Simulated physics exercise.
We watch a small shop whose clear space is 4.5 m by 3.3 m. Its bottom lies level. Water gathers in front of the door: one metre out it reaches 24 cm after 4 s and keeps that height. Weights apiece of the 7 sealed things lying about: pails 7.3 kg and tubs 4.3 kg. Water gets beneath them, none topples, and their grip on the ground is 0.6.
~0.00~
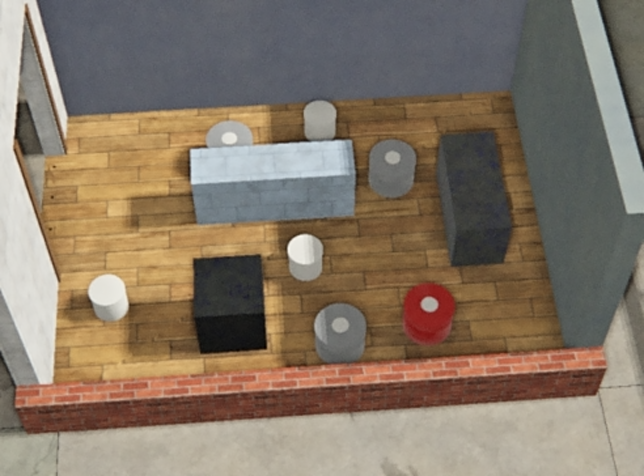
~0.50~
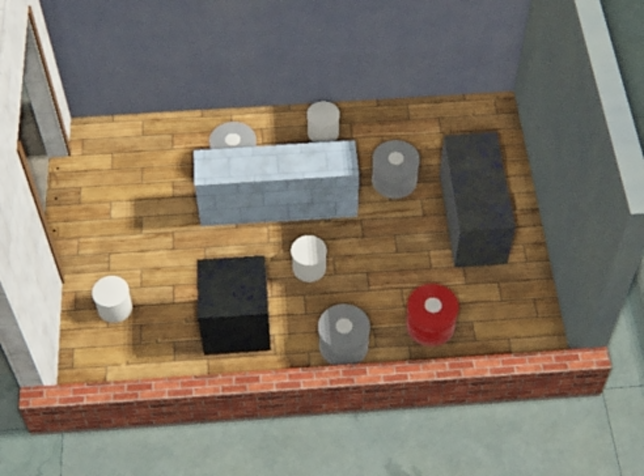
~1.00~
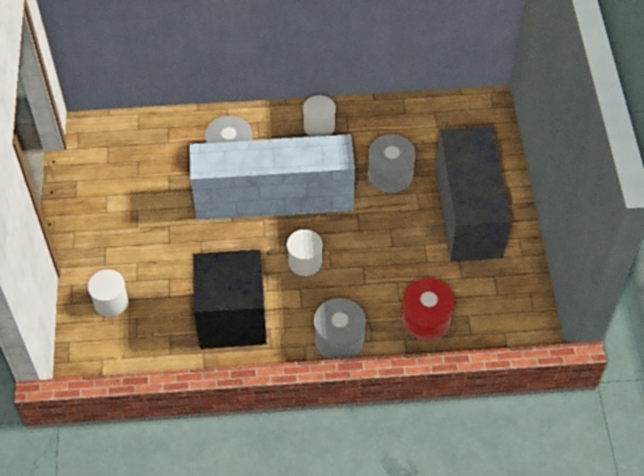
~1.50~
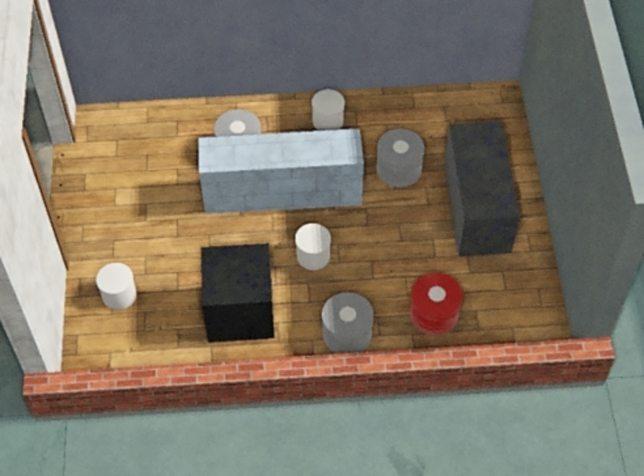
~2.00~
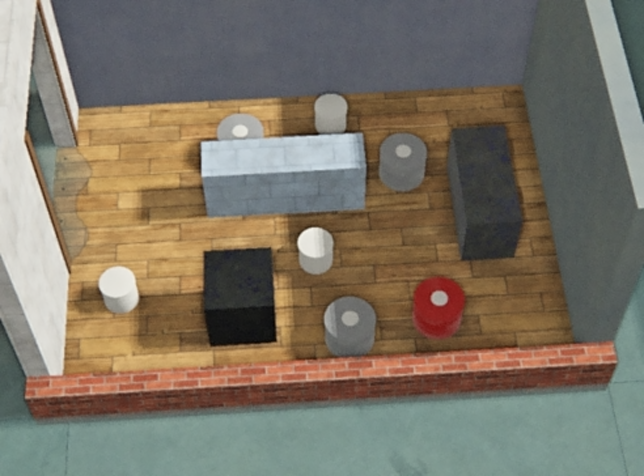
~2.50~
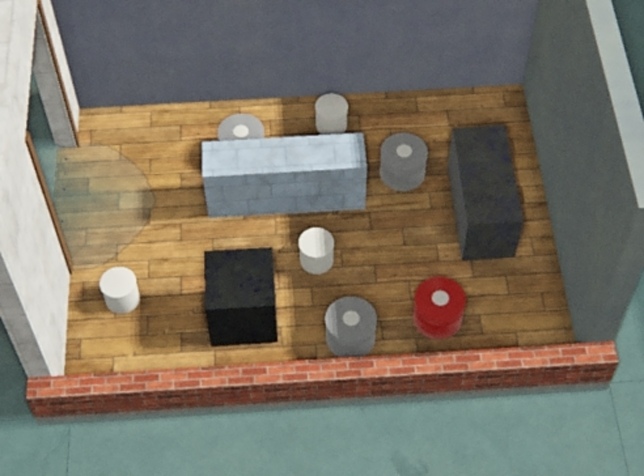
In a small shop with a wooden floor, the red tub, the other round containers and the dark blocks all stayed put while a thin sheet of water crept in through the doorway on the left.
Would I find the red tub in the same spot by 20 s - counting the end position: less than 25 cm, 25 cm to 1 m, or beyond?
The red tub travels far.
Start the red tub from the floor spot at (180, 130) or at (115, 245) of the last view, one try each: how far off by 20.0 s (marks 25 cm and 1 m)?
In turn: It gets carried off; it travels far.
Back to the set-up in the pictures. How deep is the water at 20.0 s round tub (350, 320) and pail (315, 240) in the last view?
About 20 and 20 cm.
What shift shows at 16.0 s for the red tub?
Roughly 300 cm by then.
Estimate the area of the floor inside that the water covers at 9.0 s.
About 13 m2.
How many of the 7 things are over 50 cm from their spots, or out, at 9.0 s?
5 of them.
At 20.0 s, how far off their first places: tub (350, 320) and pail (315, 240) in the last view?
In turn: 100 cm, 120 cm.
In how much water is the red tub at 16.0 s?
Roughly 20 cm.
After 4.0 s the red tub is near (440, 298), 0.0 m from its start, aground; 0 afloat.
After 9.0 s the red tub is near (515, 325), 0.7 m from its start, afloat; 6 afloat.
After 16.0 s the red tub is near (111, 268), 2.9 m from its start, afloat; 7 afloat.
After 20.0 s the red tub is near (297, 78), 2.7 m from its start, afloat; 7 afloat.
